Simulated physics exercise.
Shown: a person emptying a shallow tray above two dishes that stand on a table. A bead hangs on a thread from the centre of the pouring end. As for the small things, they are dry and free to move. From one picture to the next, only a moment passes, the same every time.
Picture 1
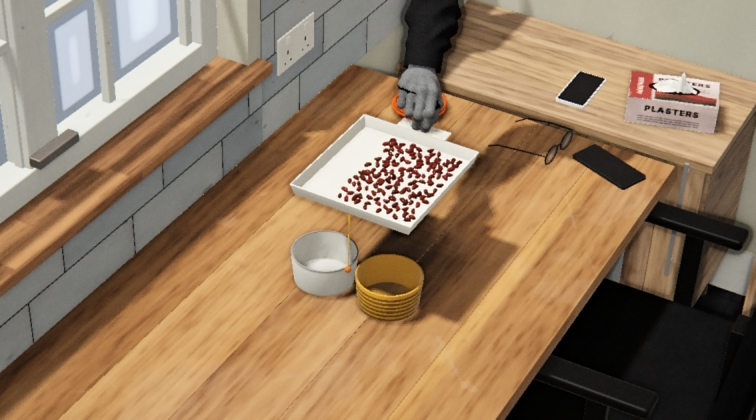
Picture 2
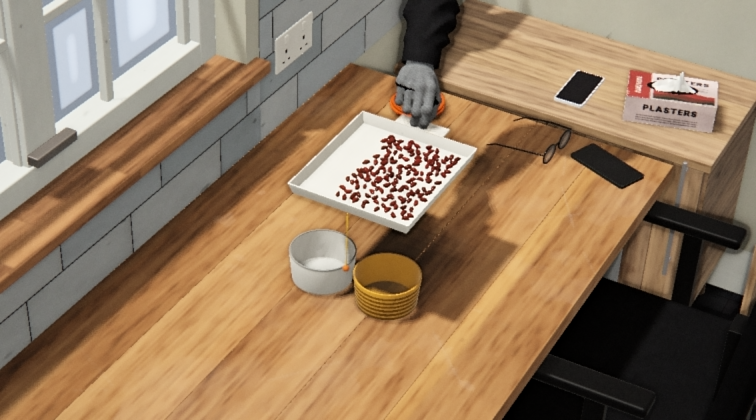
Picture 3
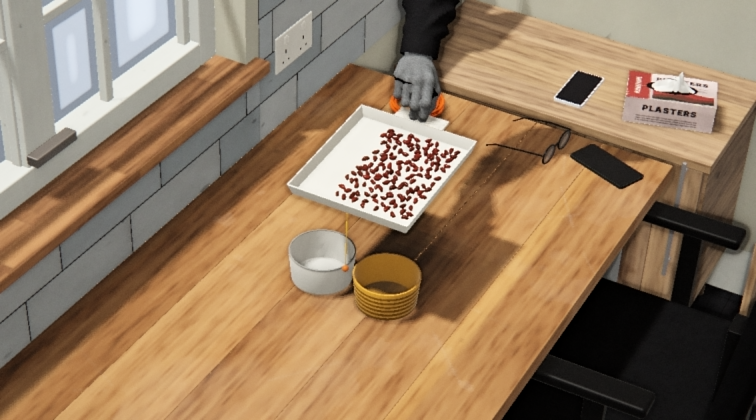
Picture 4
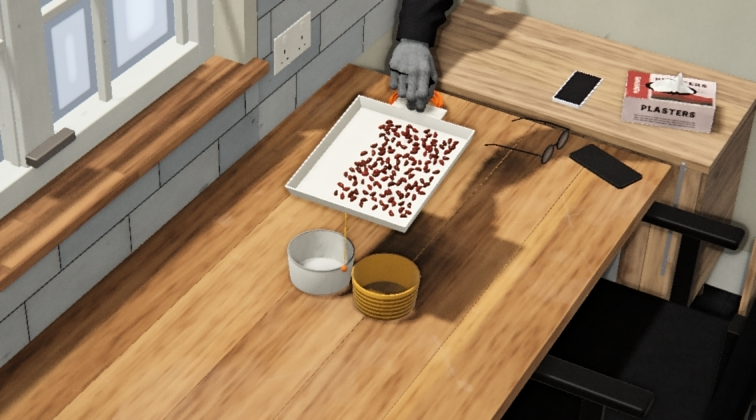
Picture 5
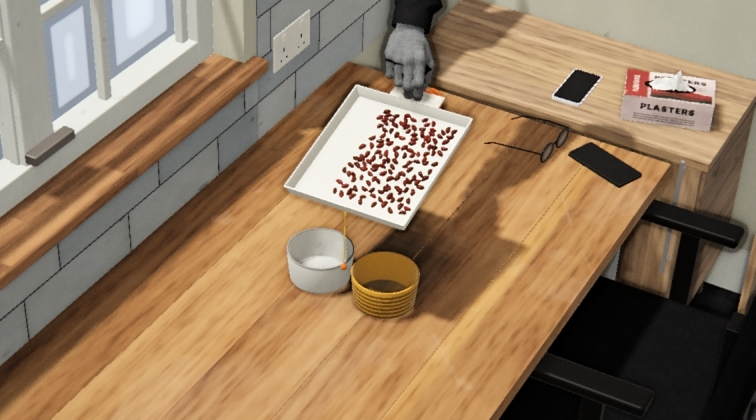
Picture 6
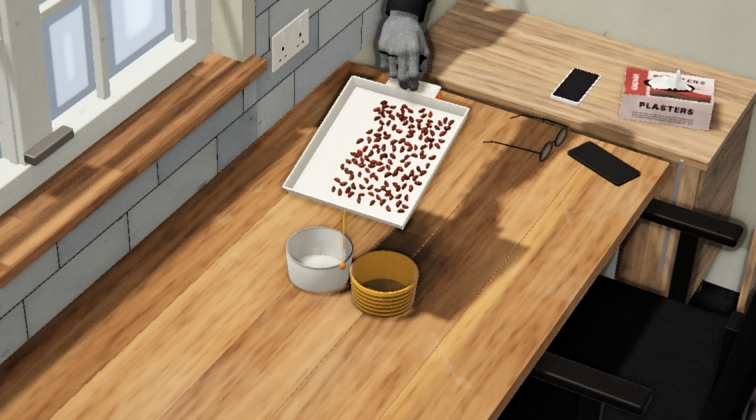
At first, a gray-gloved hand holds a shallow white tray of red beans almost level above a white dish and a yellow one on a wooden table. Then the hand lifts the far end, steepening the tray gradually, while its near edge dips slightly toward the left corner and the beans stay spread across it.
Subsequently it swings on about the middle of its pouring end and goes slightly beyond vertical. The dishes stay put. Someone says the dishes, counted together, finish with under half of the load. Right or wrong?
Right.
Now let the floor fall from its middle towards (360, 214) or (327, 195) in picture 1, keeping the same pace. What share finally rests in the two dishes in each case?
You'd see roughly 0 per cent the first time and 50 per cent the second.
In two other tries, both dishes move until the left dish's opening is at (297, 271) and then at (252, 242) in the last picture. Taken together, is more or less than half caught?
The dishes end up with the greater share in the first try and the lesser share in the second.
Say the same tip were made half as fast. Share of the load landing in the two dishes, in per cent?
Something like 0 percent, give or take.
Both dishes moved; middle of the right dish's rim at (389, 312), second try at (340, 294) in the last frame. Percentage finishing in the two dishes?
I'd say about 60 percent, followed by about 80 percent.
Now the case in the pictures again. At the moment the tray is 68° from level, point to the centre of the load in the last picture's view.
(346, 195).
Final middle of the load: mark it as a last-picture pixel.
Somewhere around (303, 320) in the final view.
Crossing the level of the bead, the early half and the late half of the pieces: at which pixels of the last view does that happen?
The leading part at (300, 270), the rest of it at (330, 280).
Soon, tray tipped steeply; nearly all on the tray; a stray few in the air.
A while on, tray tipped past a quarter turn; about half on the tray; about a quarter outside both; about a quarter in the air.
Towards the end, tray tipped past a quarter turn; a stray few in the right dish; a stray few in the left dish; nearly all outside both.
Finally, tray tipped past a quarter turn; a stray few in the right dish; a stray few in the left dish; nearly all outside both.
